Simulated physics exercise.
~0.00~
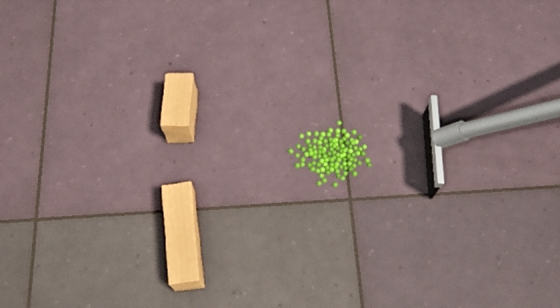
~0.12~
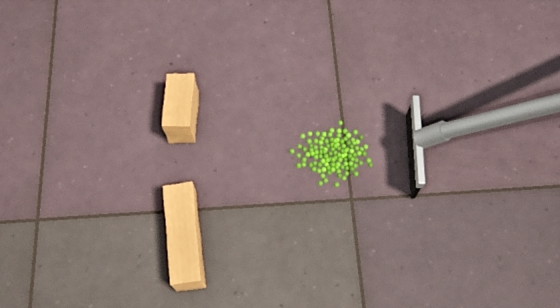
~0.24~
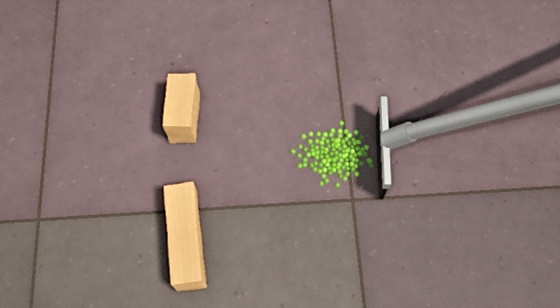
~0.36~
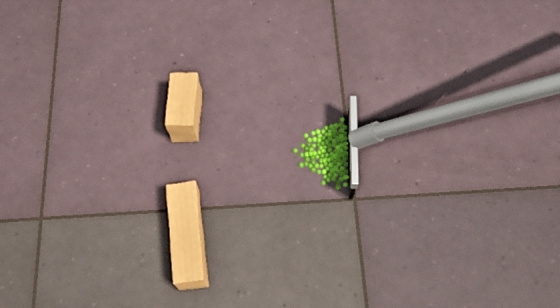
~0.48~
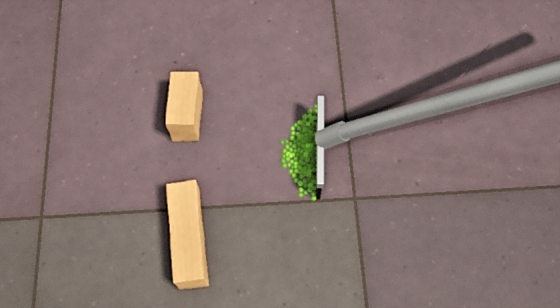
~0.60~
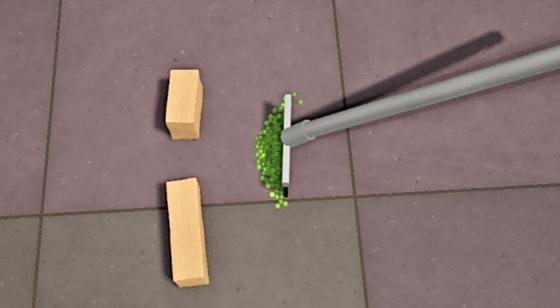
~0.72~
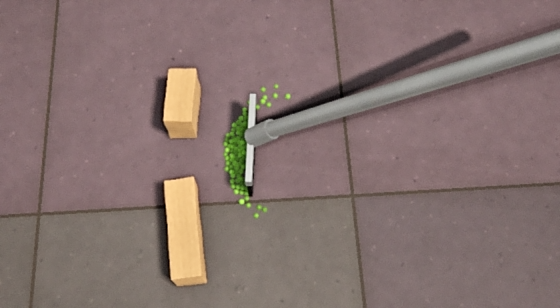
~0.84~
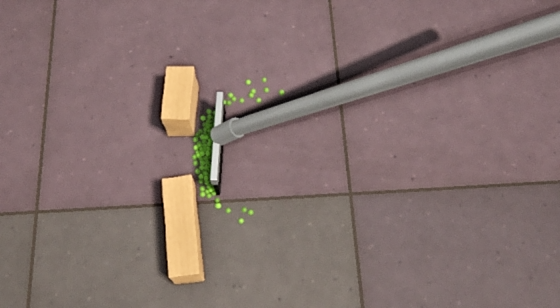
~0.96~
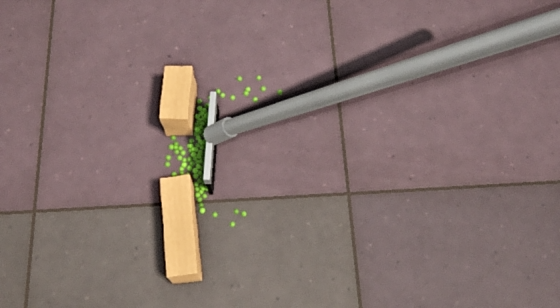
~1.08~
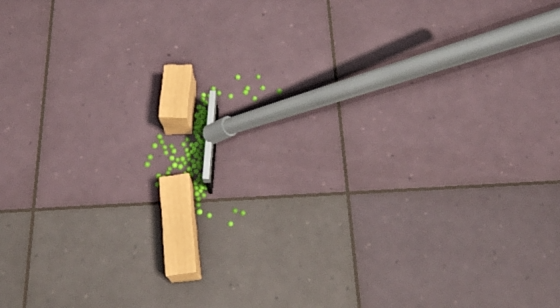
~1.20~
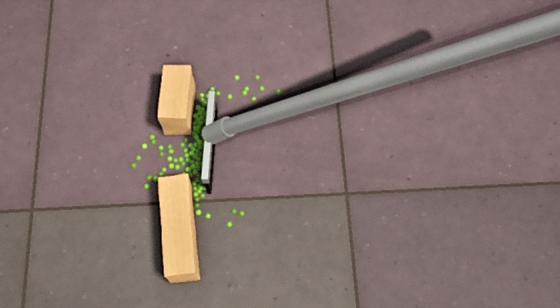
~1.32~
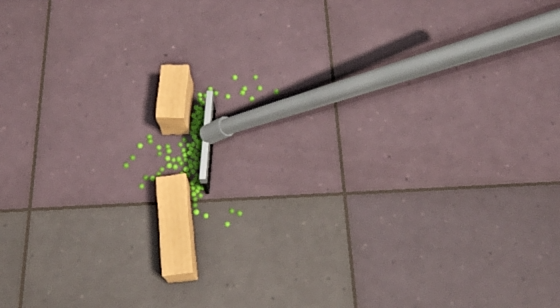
A pile of bright green peas lies on a floor of large purplish and grey tiles, seen from above by a slightly swaying camera. To its left stand two pale wooden blocks with a gap between them, while a squeegee with a long grey handle waits on the right. The squeegee slides left, reaches the peas and presses them into a tall, narrow band, with some slipping past its ends. It stops close to the blocks. Some peas spill into and through the gap, but most stay held up before the blocks.
